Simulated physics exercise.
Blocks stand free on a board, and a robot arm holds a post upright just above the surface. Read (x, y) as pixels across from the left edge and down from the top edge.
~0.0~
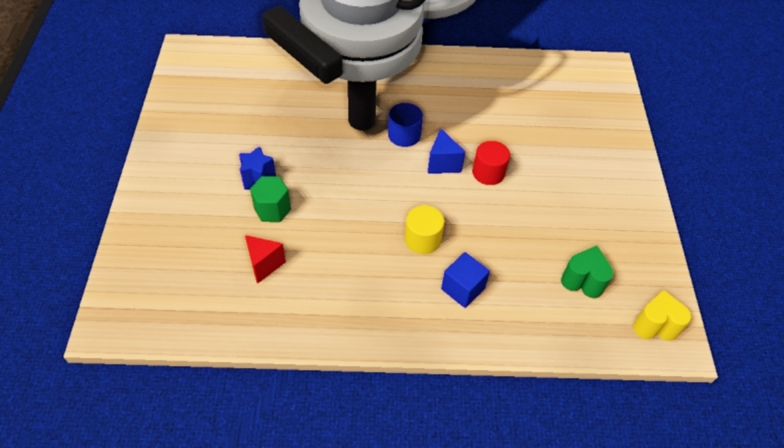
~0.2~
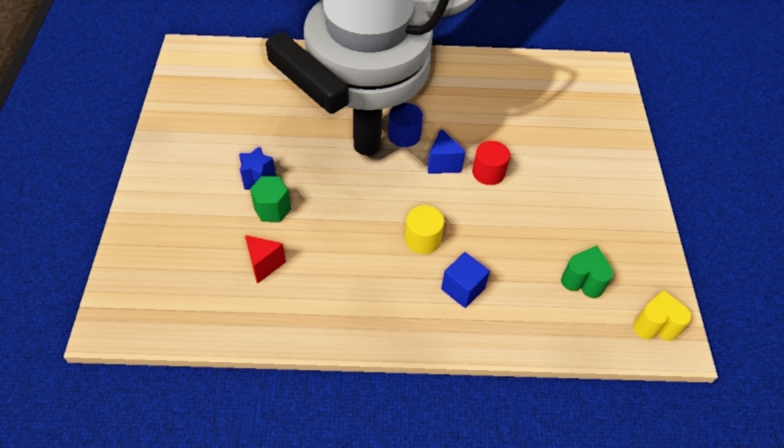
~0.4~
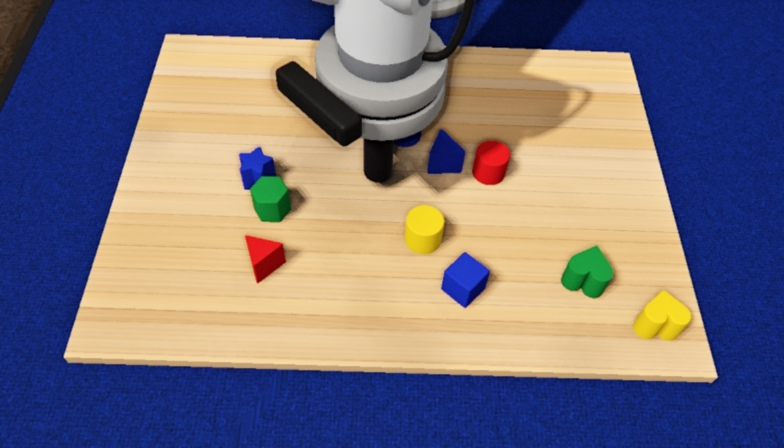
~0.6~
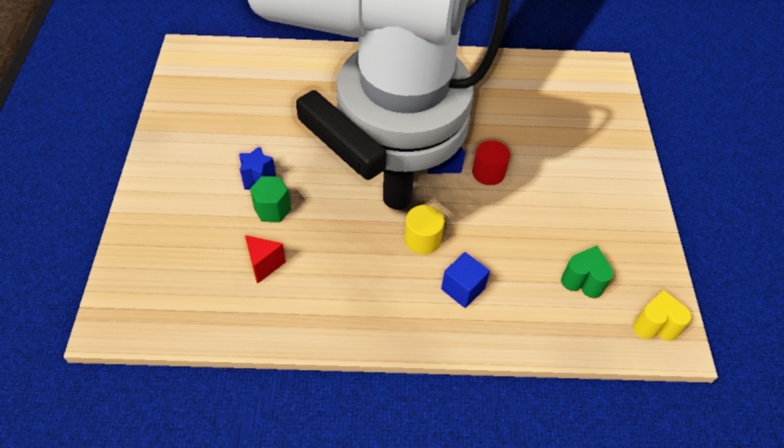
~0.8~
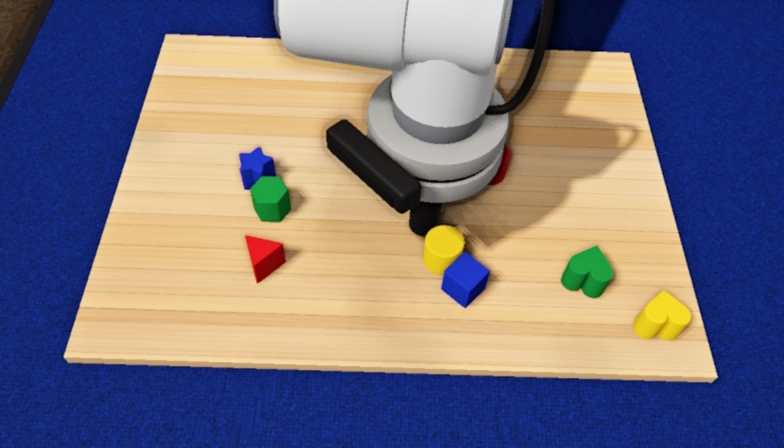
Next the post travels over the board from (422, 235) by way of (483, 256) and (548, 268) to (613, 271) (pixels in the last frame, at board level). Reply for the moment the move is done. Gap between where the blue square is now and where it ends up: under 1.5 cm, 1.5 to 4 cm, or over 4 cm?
Overall it shifts between 1.5 and 4 cm.
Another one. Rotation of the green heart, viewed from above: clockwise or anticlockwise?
Seen from above, clockwise.
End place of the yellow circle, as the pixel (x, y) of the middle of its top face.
The spot you're after is about (502, 271) in the image.
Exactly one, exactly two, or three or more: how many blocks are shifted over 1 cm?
It looks like three or more blocks will be pushed more than about 1 cm.
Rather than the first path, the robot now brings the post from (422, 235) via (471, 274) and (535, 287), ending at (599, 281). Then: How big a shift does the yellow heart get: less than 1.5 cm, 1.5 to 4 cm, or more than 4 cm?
The answer here is less than 1.5 cm.
On the path given first. One third of the way, post (486, 246); yellow circle (492, 267); blue square (481, 298), turned 55° clockwise.
Two thirds of the way, post (552, 258); yellow circle (502, 271); blue square (481, 300), turned 60° clockwise.
At the end, post (618, 261); yellow circle (502, 271); blue square (481, 300), turned 60° clockwise; green heart (651, 281), turned 55° clockwise; yellow heart (672, 314).
